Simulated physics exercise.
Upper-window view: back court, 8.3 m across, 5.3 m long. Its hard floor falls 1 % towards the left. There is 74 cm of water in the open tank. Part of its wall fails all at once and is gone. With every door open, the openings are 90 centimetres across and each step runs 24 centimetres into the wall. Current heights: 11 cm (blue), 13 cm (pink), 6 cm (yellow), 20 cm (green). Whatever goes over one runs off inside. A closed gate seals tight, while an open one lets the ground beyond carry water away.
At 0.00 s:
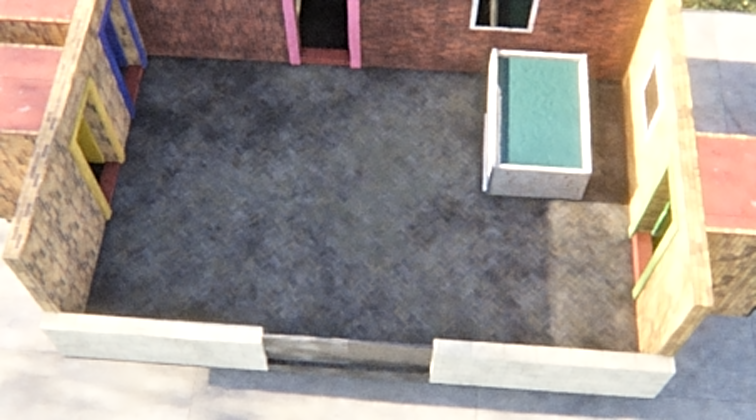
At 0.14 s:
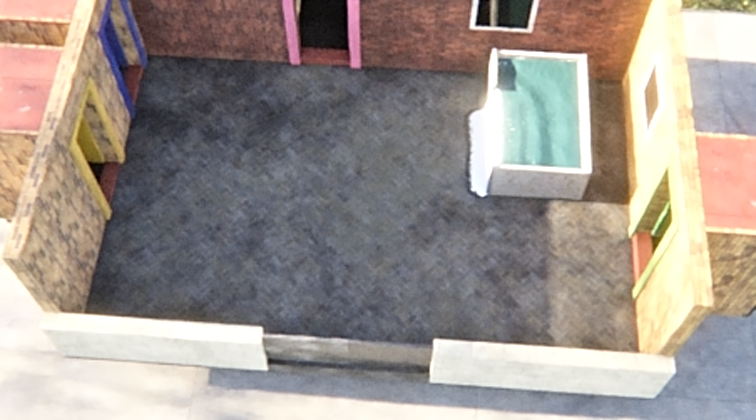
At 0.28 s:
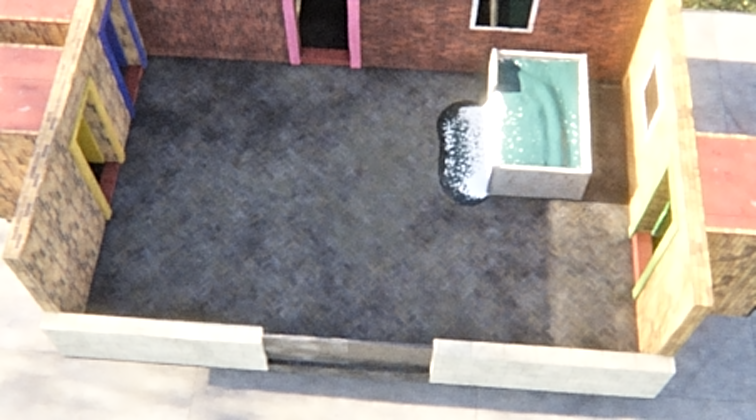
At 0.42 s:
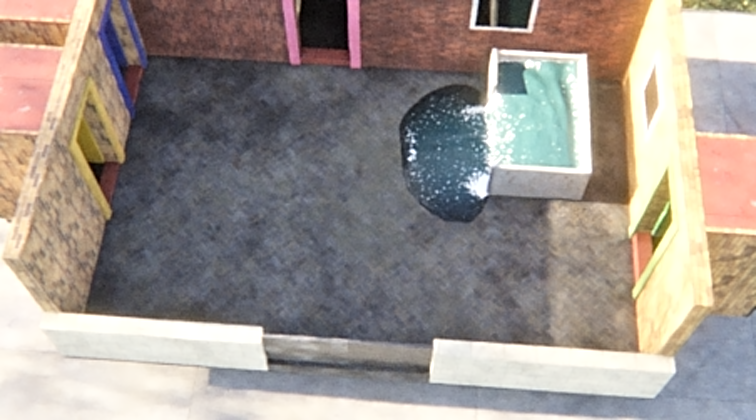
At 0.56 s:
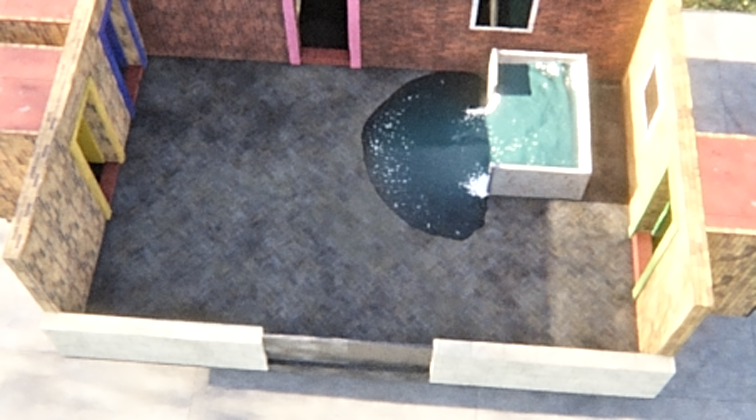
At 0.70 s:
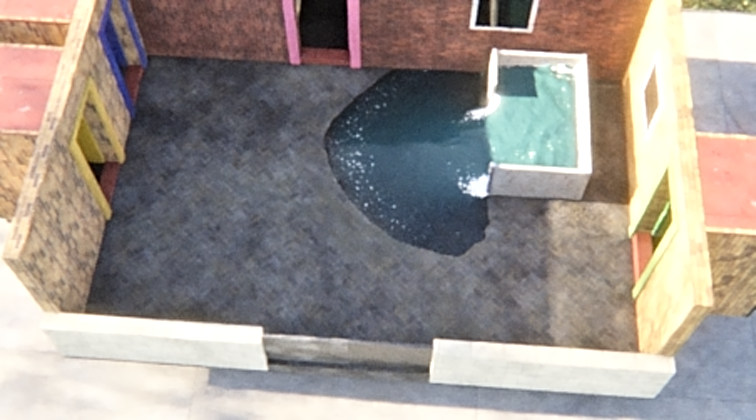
In a walled back court seen from above, the left side of an open water tank gave way, and water poured out, foaming at first, then spread leftward in a widening dark pool across the floor.
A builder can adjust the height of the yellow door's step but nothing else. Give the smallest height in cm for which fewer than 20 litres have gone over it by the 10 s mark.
About 15 cm.
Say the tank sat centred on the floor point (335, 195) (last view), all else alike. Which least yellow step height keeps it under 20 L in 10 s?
Some 32 cm.
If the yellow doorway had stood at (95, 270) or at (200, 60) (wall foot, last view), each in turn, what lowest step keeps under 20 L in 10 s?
Around 14.5 and 10.0 cm respectively.
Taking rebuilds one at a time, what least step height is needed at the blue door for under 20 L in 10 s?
At blue, about 22 cm.
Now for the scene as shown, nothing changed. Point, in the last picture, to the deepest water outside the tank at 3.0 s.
(79, 336).
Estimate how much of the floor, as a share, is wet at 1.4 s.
Close to 40 per cent is wet.
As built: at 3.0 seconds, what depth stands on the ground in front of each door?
Depths in cm: Blue 27, pink 9, yellow 18, green 0.
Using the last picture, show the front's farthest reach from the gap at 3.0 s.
Pixel: About (79, 336).
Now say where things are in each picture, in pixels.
In the first frame, still water, 74 cm deep, in the open tank at (539, 112); the yellow door at (99, 153) is dry.
In the second frame, water pours out at (492, 142) and has run 0.3 m, to (470, 154); about 10 cm deep outside, 74 cm at the back.
In the third frame, the front is at (442, 128), 0.8 m from the gap at (492, 144); 1.3 m2 of floor is wet, 69 cm left at the back.
In the fourth frame, water pours out at (491, 145) and has run 1.4 m, to (405, 141); about 10 cm deep outside, 64 cm at the back.
In the fifth frame, water pours out at (491, 145) and has run 2.0 m, to (368, 148); about 7 cm deep outside, 62 cm at the back.
In the sixth frame, the front is at (332, 149), 2.6 m from the gap at (491, 145); 6.7 m2 of floor is wet, 56 cm left at the back; 3.6 m in a straight line remain to the yellow door at (99, 153).
After 1.4 s water covers 40 % of the floor, deepest (32 cm) near (484, 183); it has not reached the yellow door.
After 3.0 s water covers 70 % of the floor, deepest (44 cm) near (79, 336); 18 cm at the yellow door, 71 litres in over its 6 cm step.
After 10.0 s water covers 75 % of the floor, deepest (10 cm) near (79, 336); 8 cm at the yellow door, 212 litres in over its 6 cm step.
At the yellow door as built, the water arrived by 1.8 s and peaked near 19 cm at 2.8 s.
Run again over the same 10 s with other heights there, 49 litres in over 12.5 cm, 4 litres over 19.5 cm. The limit of 20 litres is kept from about 15 cm up.
